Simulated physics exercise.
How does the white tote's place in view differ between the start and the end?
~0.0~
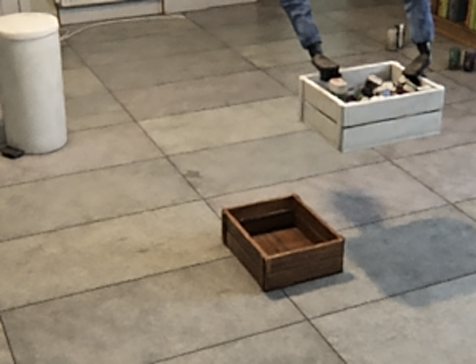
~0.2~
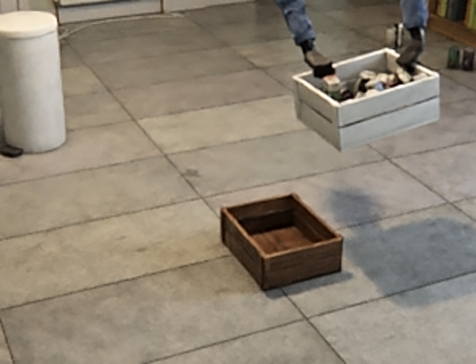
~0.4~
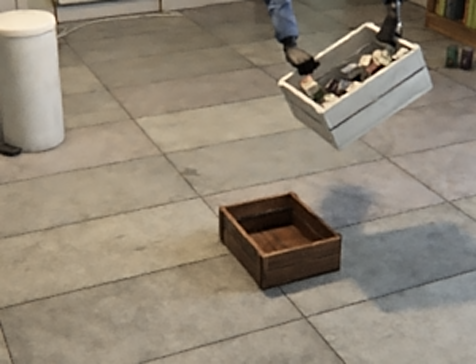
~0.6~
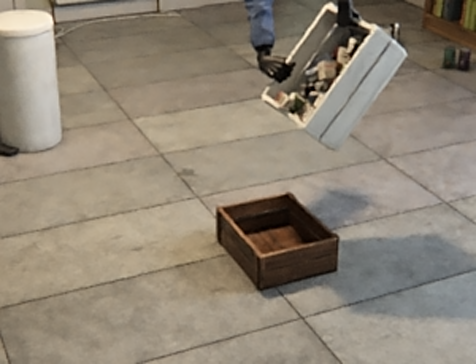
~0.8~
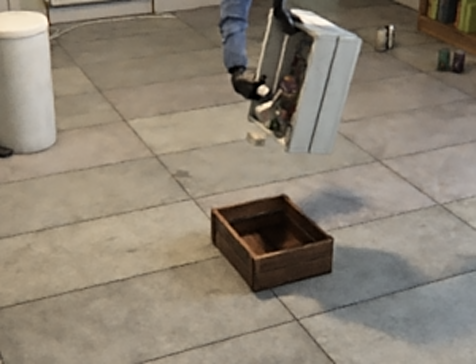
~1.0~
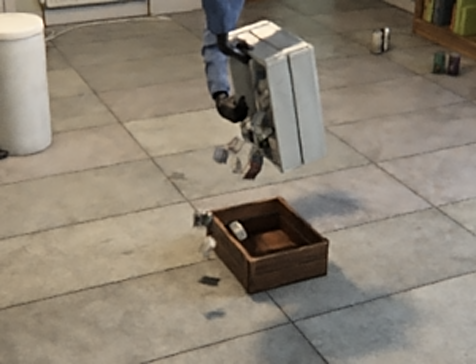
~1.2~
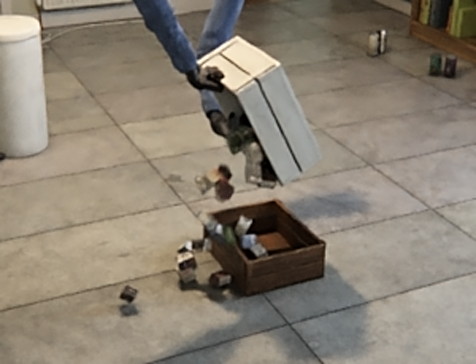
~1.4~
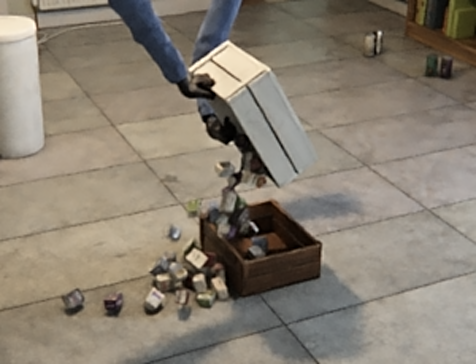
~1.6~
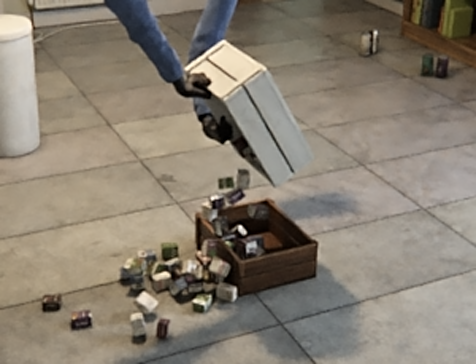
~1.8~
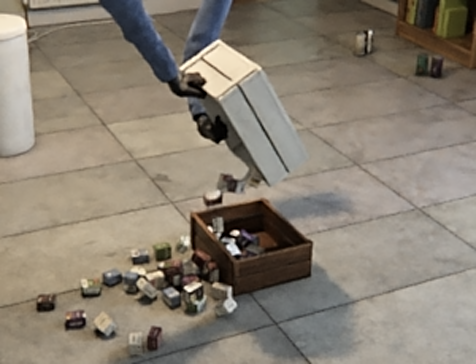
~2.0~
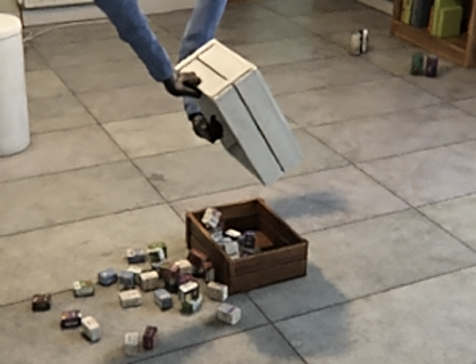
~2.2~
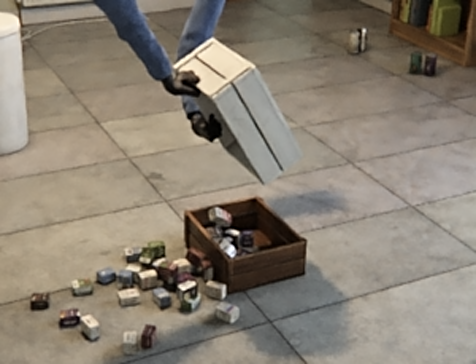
At the start the white tote is at the upper right, beyond the wooden basket. By the end it is farther left, near the upper middle of the view, held tipped above the basket.
